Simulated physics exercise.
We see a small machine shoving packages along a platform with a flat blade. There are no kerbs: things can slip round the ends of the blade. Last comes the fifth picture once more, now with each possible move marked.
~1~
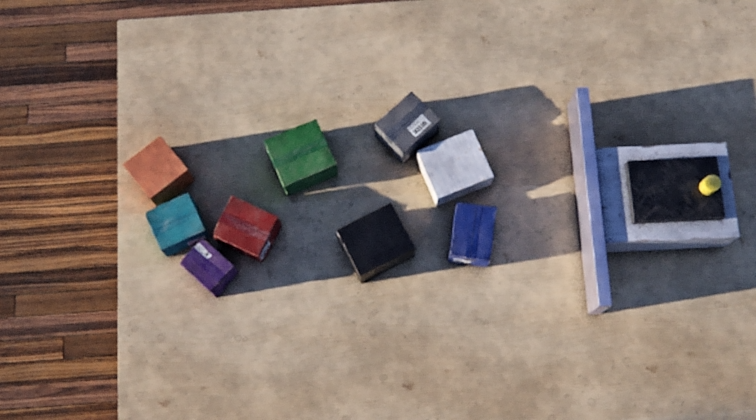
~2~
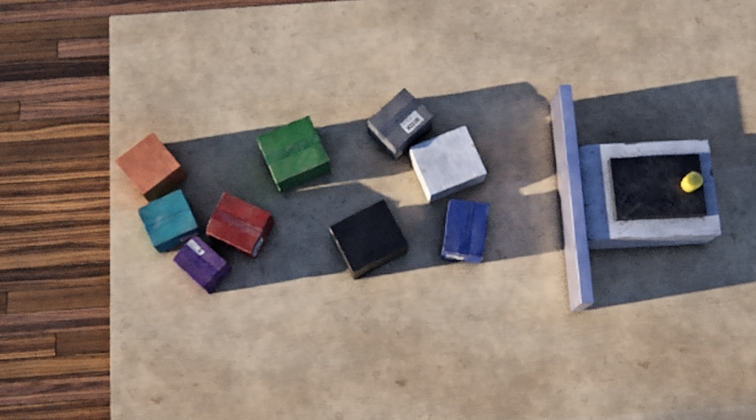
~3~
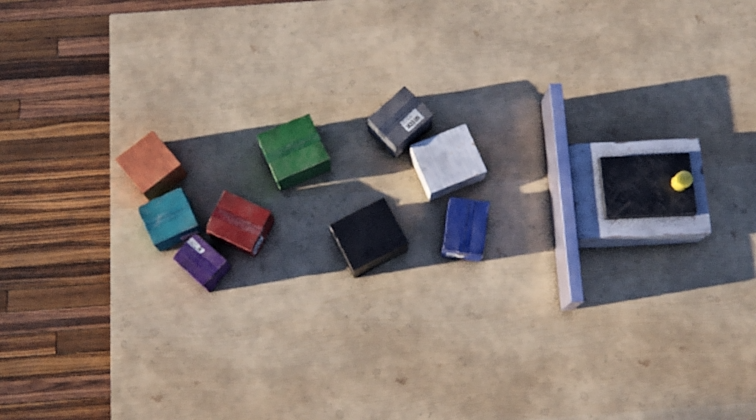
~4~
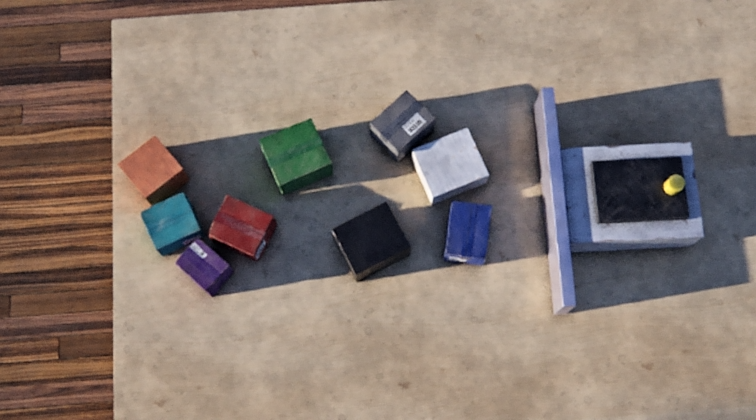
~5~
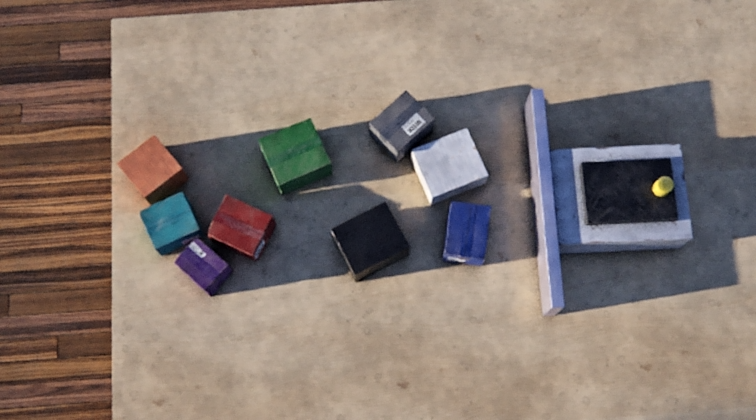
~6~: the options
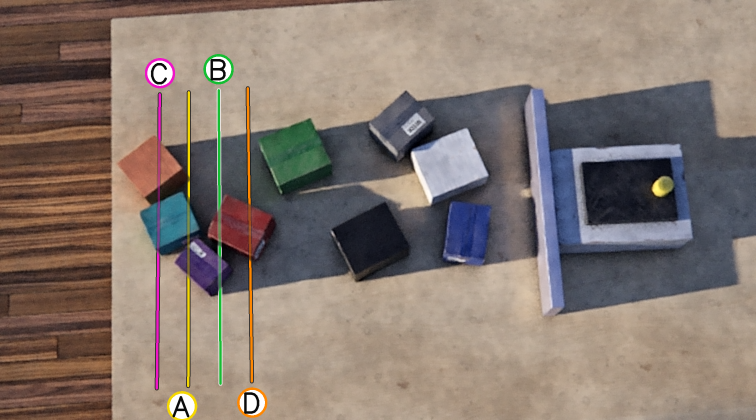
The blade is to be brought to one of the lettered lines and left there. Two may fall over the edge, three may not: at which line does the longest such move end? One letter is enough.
No farther than D.
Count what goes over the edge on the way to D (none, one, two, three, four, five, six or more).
In all, two.
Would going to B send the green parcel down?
No.
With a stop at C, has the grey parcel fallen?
By then, no.
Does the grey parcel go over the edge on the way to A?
By then, no.
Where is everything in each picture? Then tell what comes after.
The first frame shows green parcel (301, 158); white crate (455, 168); red box (248, 230).
The second frame shows robot (650, 187); black crate (368, 240).
The third frame shows robot (640, 186); turquoise parcel (170, 220).
The fourth frame shows robot (632, 190); grey parcel (403, 127).
The fifth frame shows robot (621, 192); green parcel (296, 157); white crate (449, 167); red box (242, 229).
On the marked copy, A at (189, 234); B at (220, 231); C at (158, 236); D at (250, 229).
With D. Early on, robot (513, 199); grey parcel (395, 123); blue parcel (413, 239).
Further on, robot (407, 207); turquoise parcel (152, 226); purple parcel (197, 276).
At the end, robot (323, 213); turquoise parcel over the edge; orange crate over the edge; two fallen.
As for the rest, A drops four; B drops three; C drops five.
